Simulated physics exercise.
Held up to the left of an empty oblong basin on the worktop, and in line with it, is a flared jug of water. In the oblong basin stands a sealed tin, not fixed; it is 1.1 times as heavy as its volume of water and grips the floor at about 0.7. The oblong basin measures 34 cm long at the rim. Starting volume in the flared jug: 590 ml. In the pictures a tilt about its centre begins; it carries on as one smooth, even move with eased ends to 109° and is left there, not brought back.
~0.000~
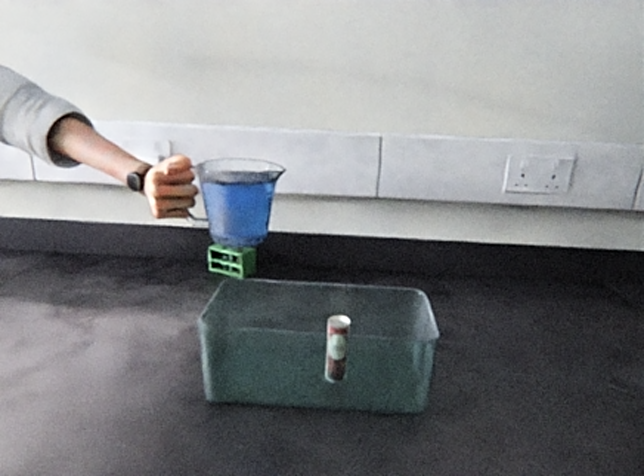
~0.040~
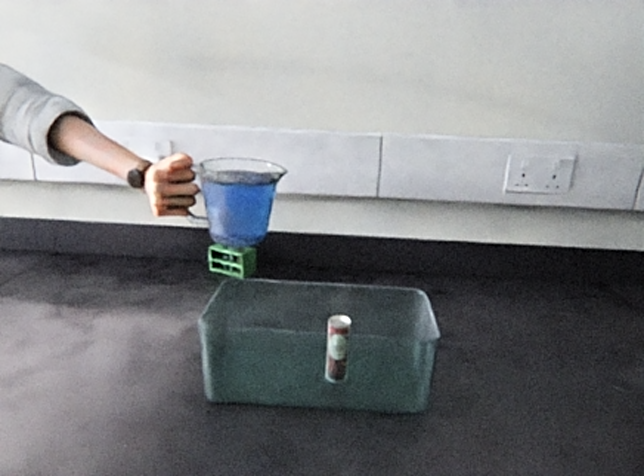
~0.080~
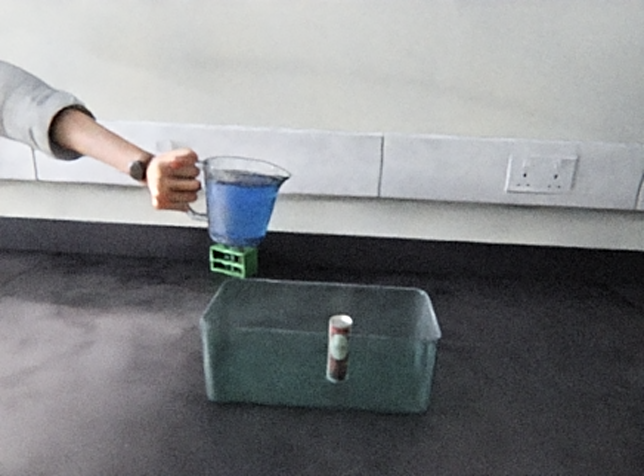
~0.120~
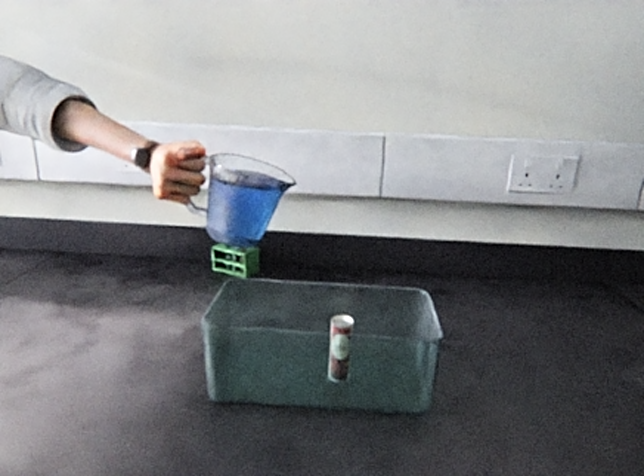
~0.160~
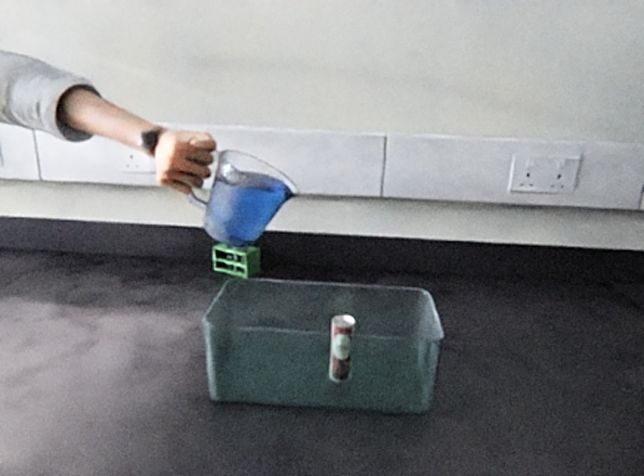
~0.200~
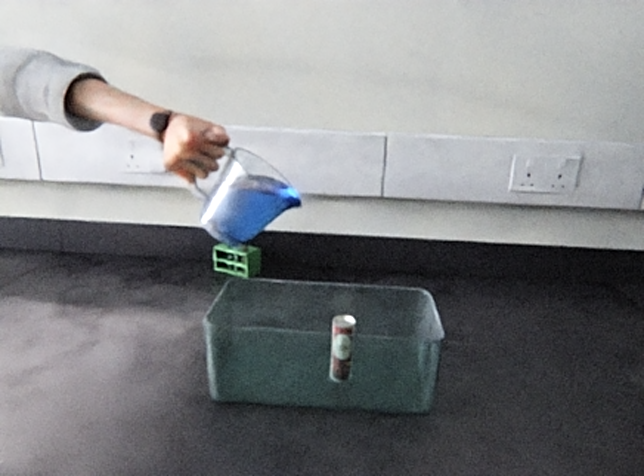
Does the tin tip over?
Yes, it tips over.
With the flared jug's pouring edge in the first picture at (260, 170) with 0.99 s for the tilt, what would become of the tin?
It does not tip.
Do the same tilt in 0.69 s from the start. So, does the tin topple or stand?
The tin falls.
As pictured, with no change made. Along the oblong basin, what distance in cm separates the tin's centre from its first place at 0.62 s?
Near 2 cm of travel.
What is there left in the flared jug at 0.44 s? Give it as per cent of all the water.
At that time about 36 in a hundred parts are still held.
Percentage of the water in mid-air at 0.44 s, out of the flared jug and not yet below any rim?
Roughly 36 %.
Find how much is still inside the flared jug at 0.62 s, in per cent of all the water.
What remains is about 4 percent of it all.
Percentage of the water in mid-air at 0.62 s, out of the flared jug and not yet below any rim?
About 12 % of the total.
After 0.44 s the tilt is 105° and 37 per cent is still to pour; the tin stands where it began.
After 0.62 s the tilt is 109° and 4 per cent is still to pour; the tin leans 12°.
After 0.80 s the tilt is 109° and 0 per cent is still to pour; the tin lies on its side.
After 1.00 s the tilt is 109° and 0 per cent is still to pour; the tin lies on its side.
In the end the tin lies on its side.
